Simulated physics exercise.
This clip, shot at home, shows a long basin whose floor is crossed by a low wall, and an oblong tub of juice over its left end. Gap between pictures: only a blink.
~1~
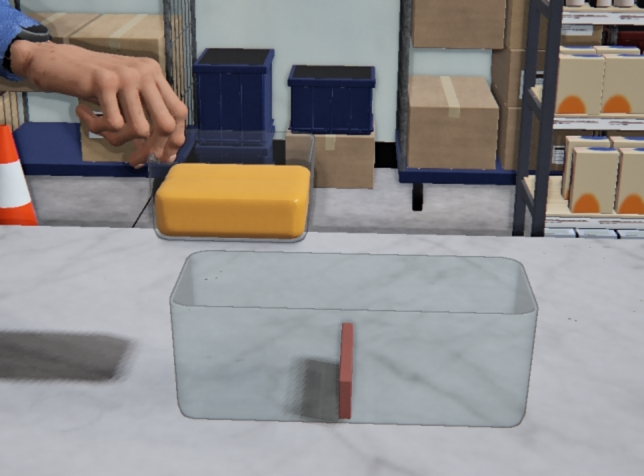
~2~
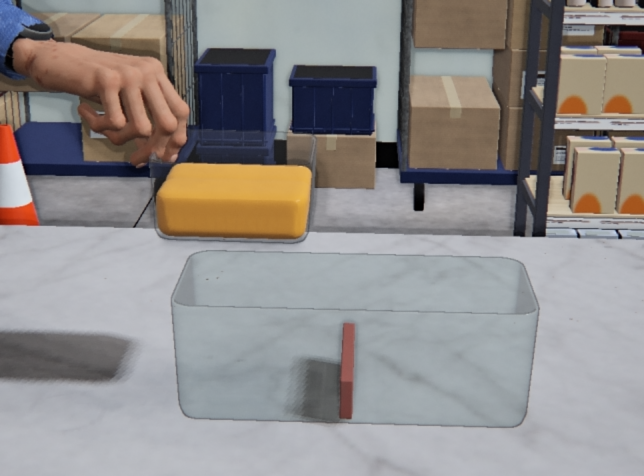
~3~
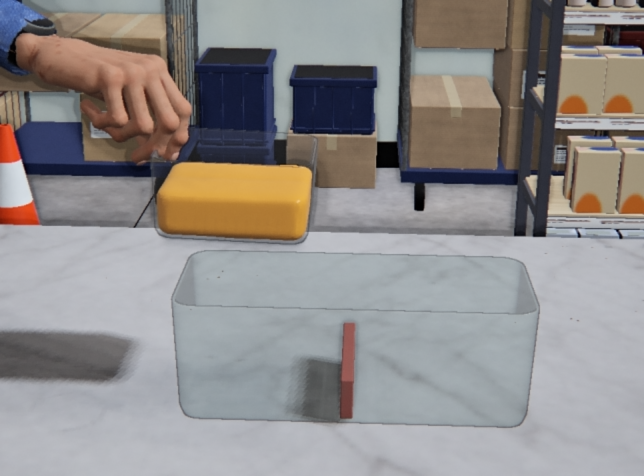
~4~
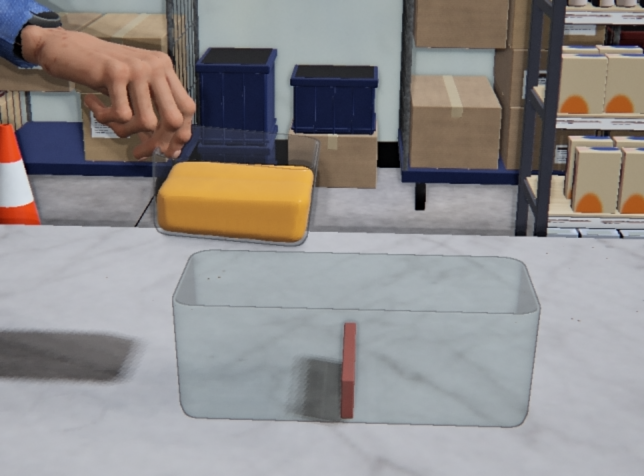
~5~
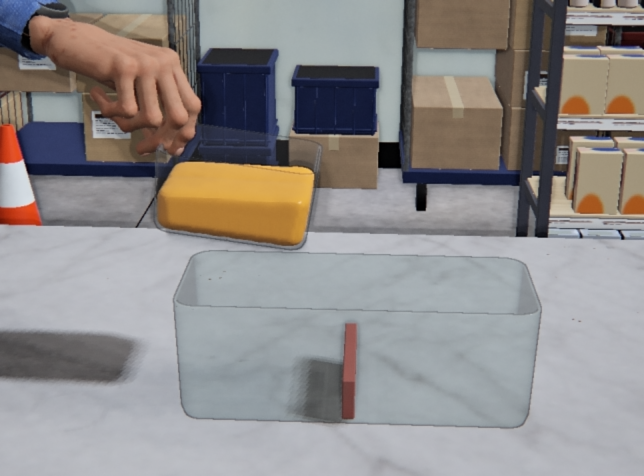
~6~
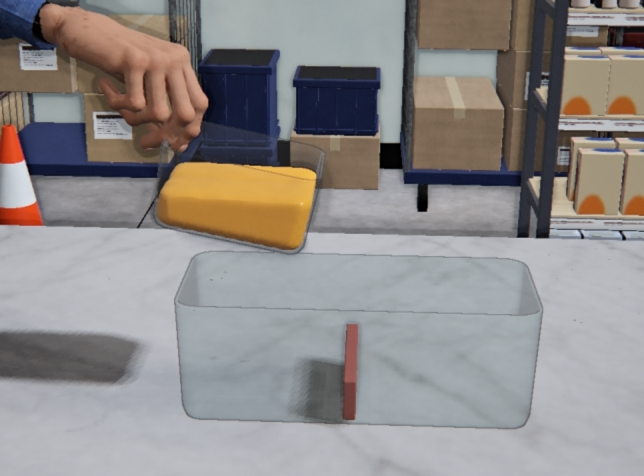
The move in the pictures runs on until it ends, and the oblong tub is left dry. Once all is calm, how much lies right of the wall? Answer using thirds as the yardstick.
Between a third and two thirds of it.
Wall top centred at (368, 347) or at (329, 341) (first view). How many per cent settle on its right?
Roughly 35 per cent first and roughly 65 per cent second.
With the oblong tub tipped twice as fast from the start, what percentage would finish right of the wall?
Close to 40 per cent.
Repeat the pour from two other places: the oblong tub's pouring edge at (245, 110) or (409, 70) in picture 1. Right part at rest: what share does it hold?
About 5 per cent, then about 95 per cent.
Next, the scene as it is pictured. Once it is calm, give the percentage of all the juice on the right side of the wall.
Roughly 55 %.
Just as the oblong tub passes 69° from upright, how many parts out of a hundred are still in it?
Some 55 per cent.
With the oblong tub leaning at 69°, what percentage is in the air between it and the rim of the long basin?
About 25 %.
A moment on, the oblong tub is tipped part way and 54 per cent is still to pour, 1 is left of the wall and 18 right of it.
Next, the oblong tub is tipped right over and 7 per cent is still to pour, 34 is left of the wall and 56 right of it.
Then the oblong tub is tipped right over and 0 per cent is still to pour, 44 is left of the wall and 56 right of it.
Later the oblong tub is tipped right over and 0 per cent is still to pour, 44 is left of the wall and 56 right of it.
Finally, 44 per cent lies left of the wall, 56 right of it and 0 outside.
